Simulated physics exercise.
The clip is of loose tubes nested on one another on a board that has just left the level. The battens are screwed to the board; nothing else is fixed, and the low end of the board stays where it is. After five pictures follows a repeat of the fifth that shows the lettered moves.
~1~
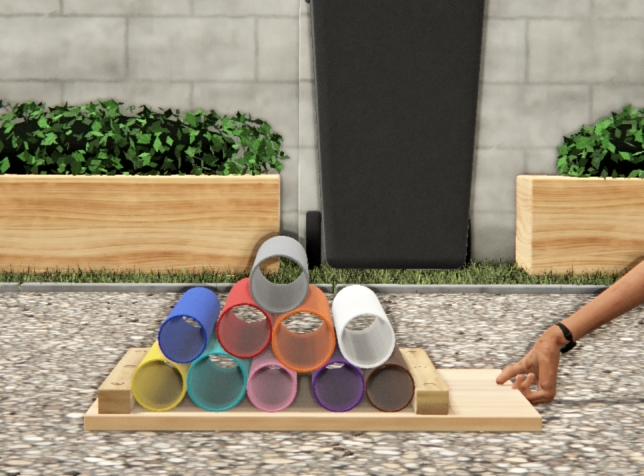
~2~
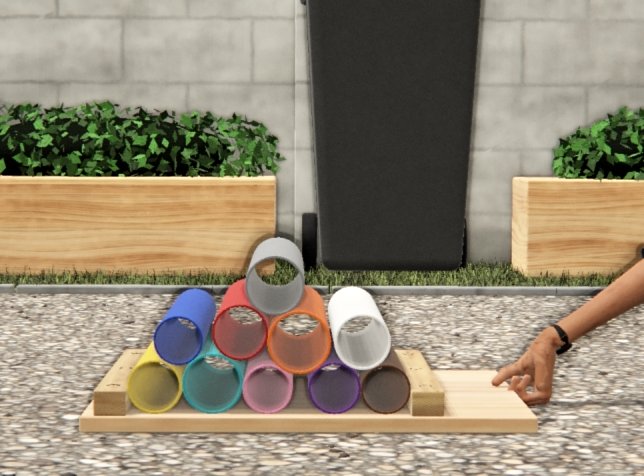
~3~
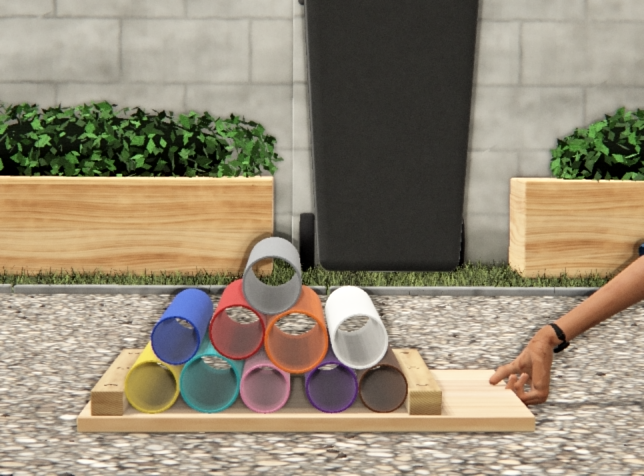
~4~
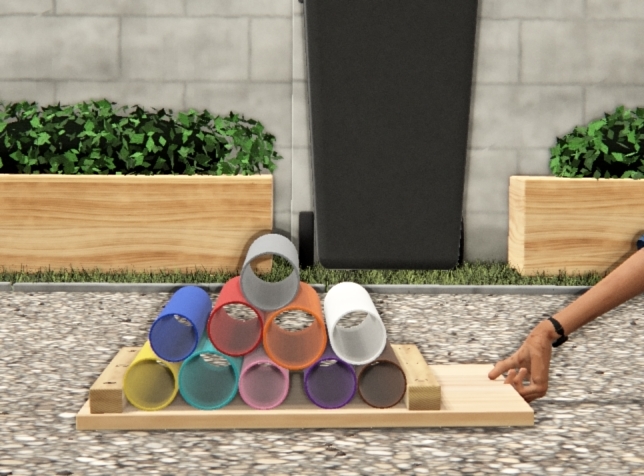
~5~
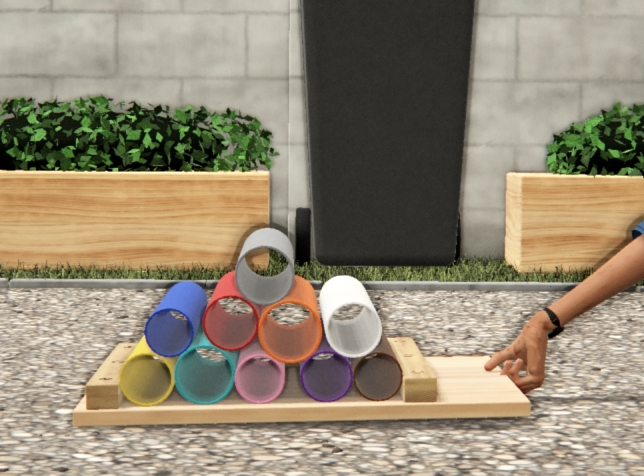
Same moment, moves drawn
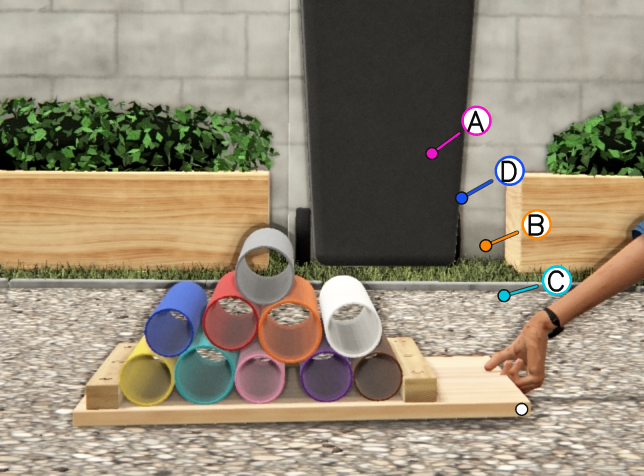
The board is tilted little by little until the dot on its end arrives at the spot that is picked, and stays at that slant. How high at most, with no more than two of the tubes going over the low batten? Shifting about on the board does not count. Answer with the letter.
The answer is mark C.
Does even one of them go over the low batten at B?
Yes.
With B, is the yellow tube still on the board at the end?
The yellow tube: Yes.
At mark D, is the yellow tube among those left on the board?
The yellow tube: Yes.
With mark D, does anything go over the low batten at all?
At D: Yes.
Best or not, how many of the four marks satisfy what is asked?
The number is one.
On the marked copy, A at (432, 153); B at (485, 246); C at (504, 296); D at (462, 198); the white dot at (522, 409).
Taking C. A third of the way, board at 13°.
Two thirds of the way, board at 16°.
When it is over, board at 16°, none over the low batten.
As for the rest, A five over the low batten; B four over the low batten (orange, blue, red, grey); D five over the low batten.
